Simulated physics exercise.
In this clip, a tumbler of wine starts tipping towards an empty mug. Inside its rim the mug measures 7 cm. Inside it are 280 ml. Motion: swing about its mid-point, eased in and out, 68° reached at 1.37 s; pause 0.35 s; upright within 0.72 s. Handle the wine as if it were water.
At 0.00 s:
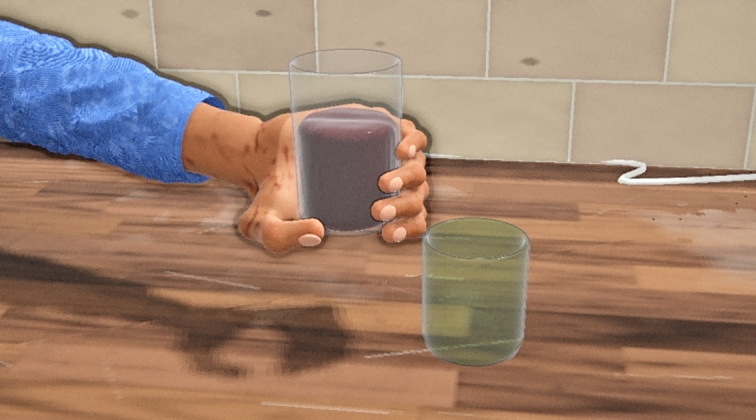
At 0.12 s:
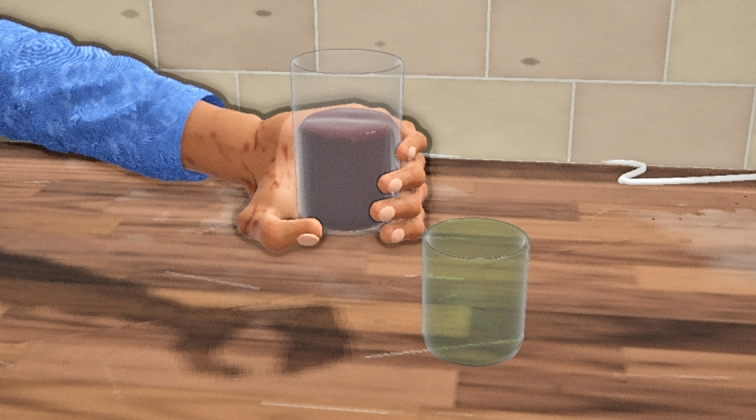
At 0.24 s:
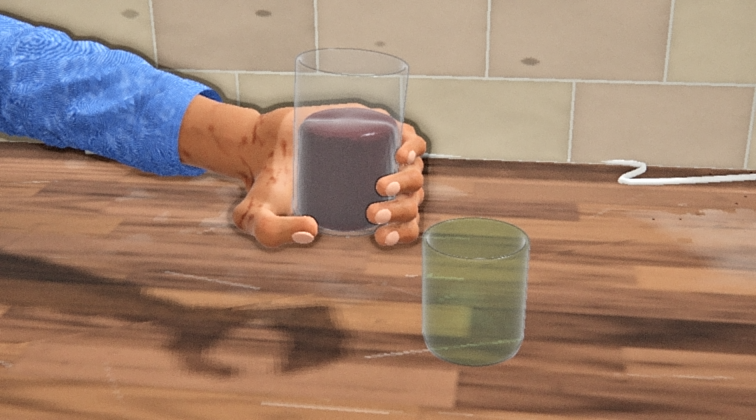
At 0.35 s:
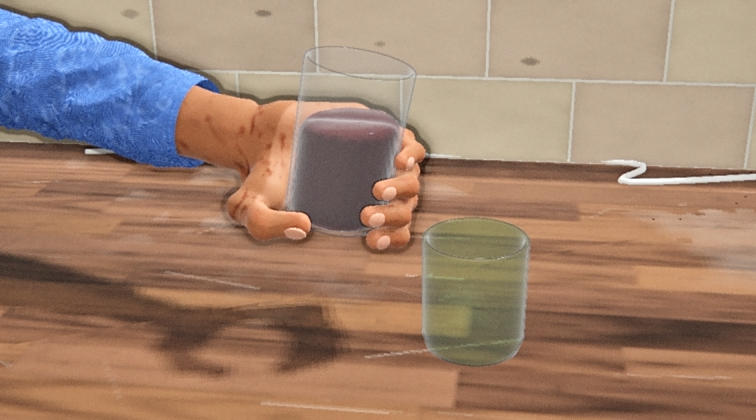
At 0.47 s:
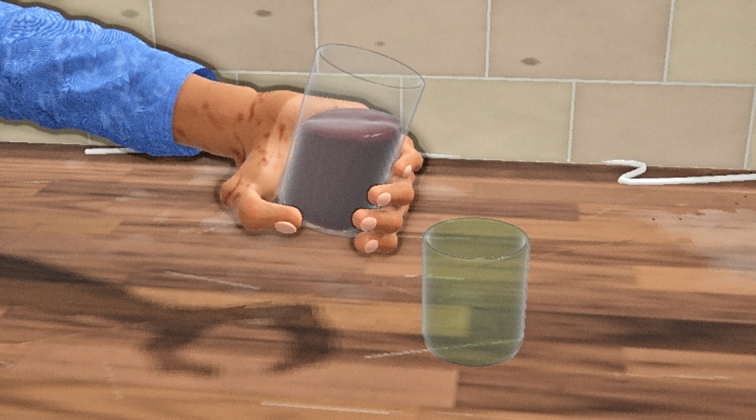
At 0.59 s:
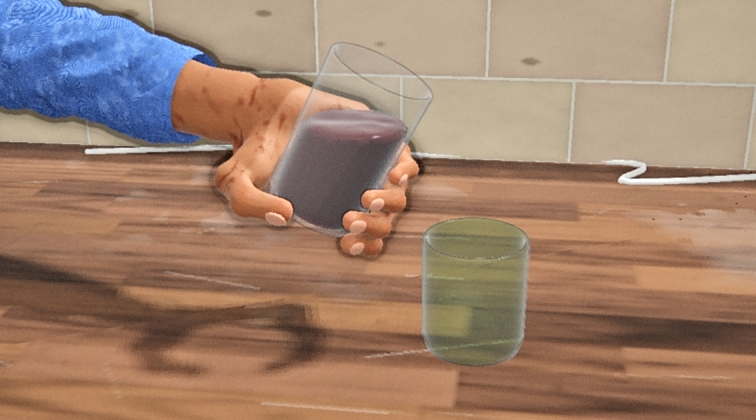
To begin with, a hand in a blue sleeve holds a clear glass of dark wine nearly upright above a wooden surface, beside an empty greenish vessel. The hand then tilts the glass steadily to the right, and the wine shifts toward its right wall while the vessel stays still.
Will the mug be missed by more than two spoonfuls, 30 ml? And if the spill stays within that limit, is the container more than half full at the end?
No, less than half full.
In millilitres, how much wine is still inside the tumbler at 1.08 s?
I'd put it at around 270 ml.
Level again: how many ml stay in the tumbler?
It ends up holding about 200 ml.
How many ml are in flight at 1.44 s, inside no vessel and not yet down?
Volume in flight: Around 15 ml.
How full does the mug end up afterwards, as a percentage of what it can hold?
25 %.
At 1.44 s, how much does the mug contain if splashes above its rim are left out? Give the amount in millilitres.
About 30 ml.
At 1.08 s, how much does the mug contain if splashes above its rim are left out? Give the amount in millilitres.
Some 0 ml.
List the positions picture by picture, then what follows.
In the first frame, it leans 0°; its right rim is at (400, 66); the wine meets the walls at (320, 116) and (382, 119); the mug's rim runs from (425, 238) to (527, 243).
In the second frame, it leans 1°; its right rim is at (401, 67); the wine meets the walls at (317, 119) and (381, 119).
In the third frame, it leans 5°; its right rim is at (406, 71); the wine meets the walls at (318, 116) and (387, 121).
In the fourth frame, it leans 11°; its right rim is at (414, 78); the wine meets the walls at (315, 117) and (389, 120).
In the fifth frame, it leans 18°; its right rim is at (422, 87); the wine meets the walls at (308, 122) and (389, 122).
In the sixth frame, it leans 27°; its right rim is at (430, 99); the wine meets the walls at (304, 130) and (394, 123).
Then, 1.08 s in, the tilt is 61° and the mug has 0 ml, the tumbler 275 ml, and 0 ml is on the worktop.
Then, 1.44 s in, the tilt is 68° and the mug has 30 ml, the tumbler 230 ml, and 0 ml is on the worktop.
Then, 1.82 s in, the tilt is 65° and the mug has 70 ml, the tumbler 200 ml, and 0 ml is on the worktop.
Then, 2.22 s in, the tilt is 14° and the mug has 80 ml, the tumbler 195 ml, and 0 ml is on the worktop.
Finally, the mug has 80 ml, the tumbler 195 ml, and 0 ml is on the worktop.
